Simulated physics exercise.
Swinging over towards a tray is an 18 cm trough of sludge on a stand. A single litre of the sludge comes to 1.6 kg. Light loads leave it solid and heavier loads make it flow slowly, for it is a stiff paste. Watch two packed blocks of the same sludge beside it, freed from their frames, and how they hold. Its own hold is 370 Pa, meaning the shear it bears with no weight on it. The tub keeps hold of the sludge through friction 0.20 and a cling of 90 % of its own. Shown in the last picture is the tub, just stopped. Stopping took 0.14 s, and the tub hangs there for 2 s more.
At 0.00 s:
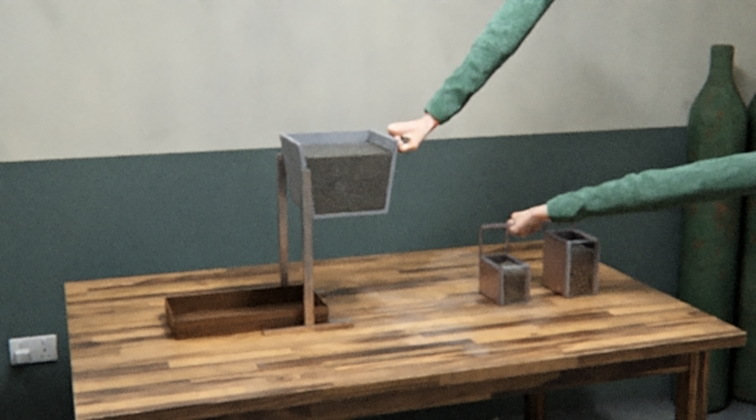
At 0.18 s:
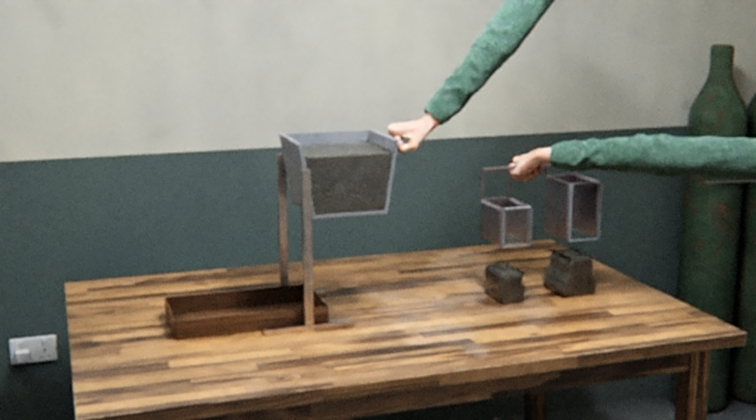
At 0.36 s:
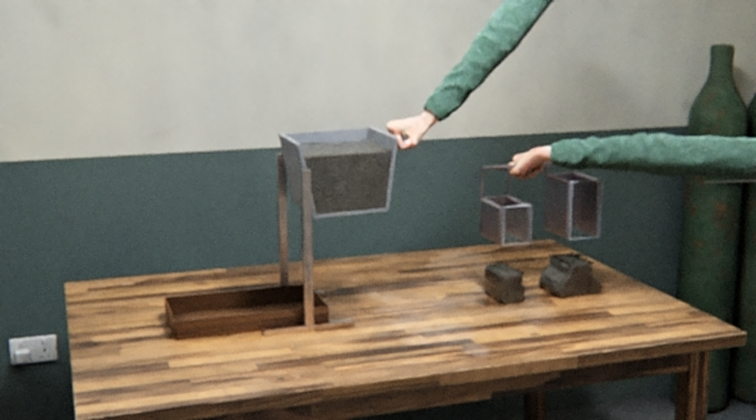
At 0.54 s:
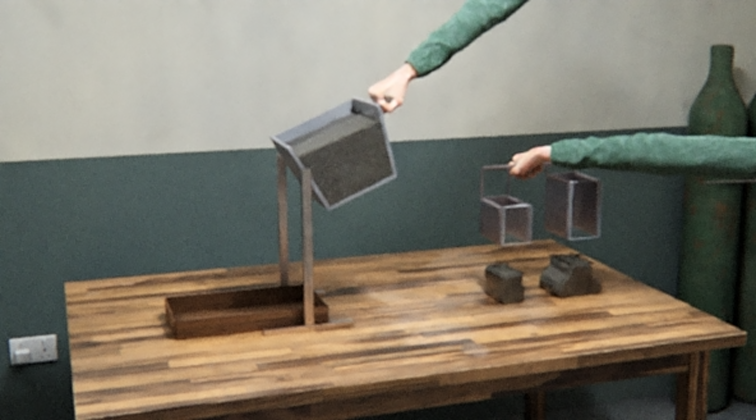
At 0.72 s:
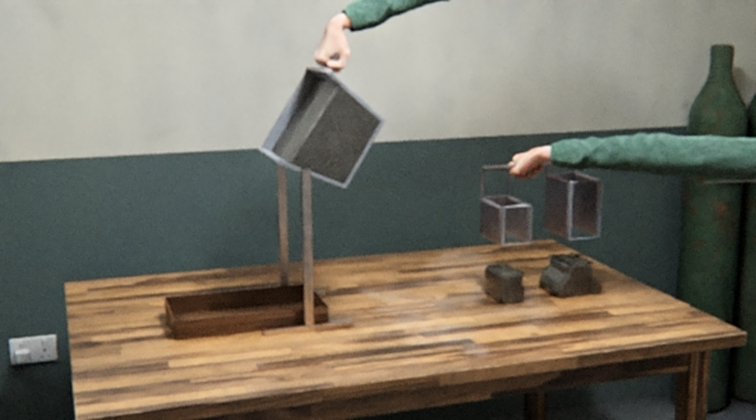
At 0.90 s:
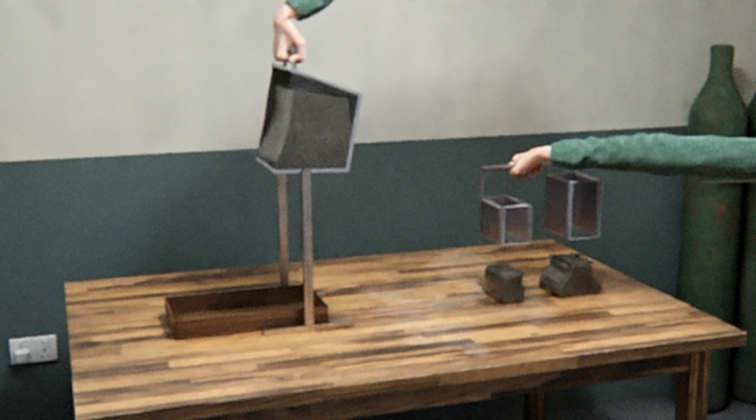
Green-sleeved arms lifting two open casings off dark sludge blocks, which slump slightly, then steeply tilting a sludge-filled trough leftward.
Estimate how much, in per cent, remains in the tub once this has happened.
I would say about 46 per cent remains in the tub.
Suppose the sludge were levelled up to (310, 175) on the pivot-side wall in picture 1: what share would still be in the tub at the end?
I'd put it close to 70 in a hundred.
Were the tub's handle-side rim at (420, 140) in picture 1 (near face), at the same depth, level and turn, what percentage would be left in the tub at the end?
That would leave about 35 % in the tub.
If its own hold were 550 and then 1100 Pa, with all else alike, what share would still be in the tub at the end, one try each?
Try one gives 60 per cent, try two gives 100 per cent.
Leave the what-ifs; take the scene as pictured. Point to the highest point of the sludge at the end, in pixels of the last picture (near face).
The highest point sits at around (328, 135).
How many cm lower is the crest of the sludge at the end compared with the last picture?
11 cm.
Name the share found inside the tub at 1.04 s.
Some 80 per cent.
By 1.04 s, the tub is at 79 degrees and holds 80 %.
By 1.21 s, the tub is at 79 degrees and holds 55 %.
By 1.38 s, the tub is at 79 degrees and holds 46 %.
By 1.55 s, the tub is at 79 degrees and holds 46 %.
By 2.90 s, at the end, the tub is at 79 degrees and holds 46 %.
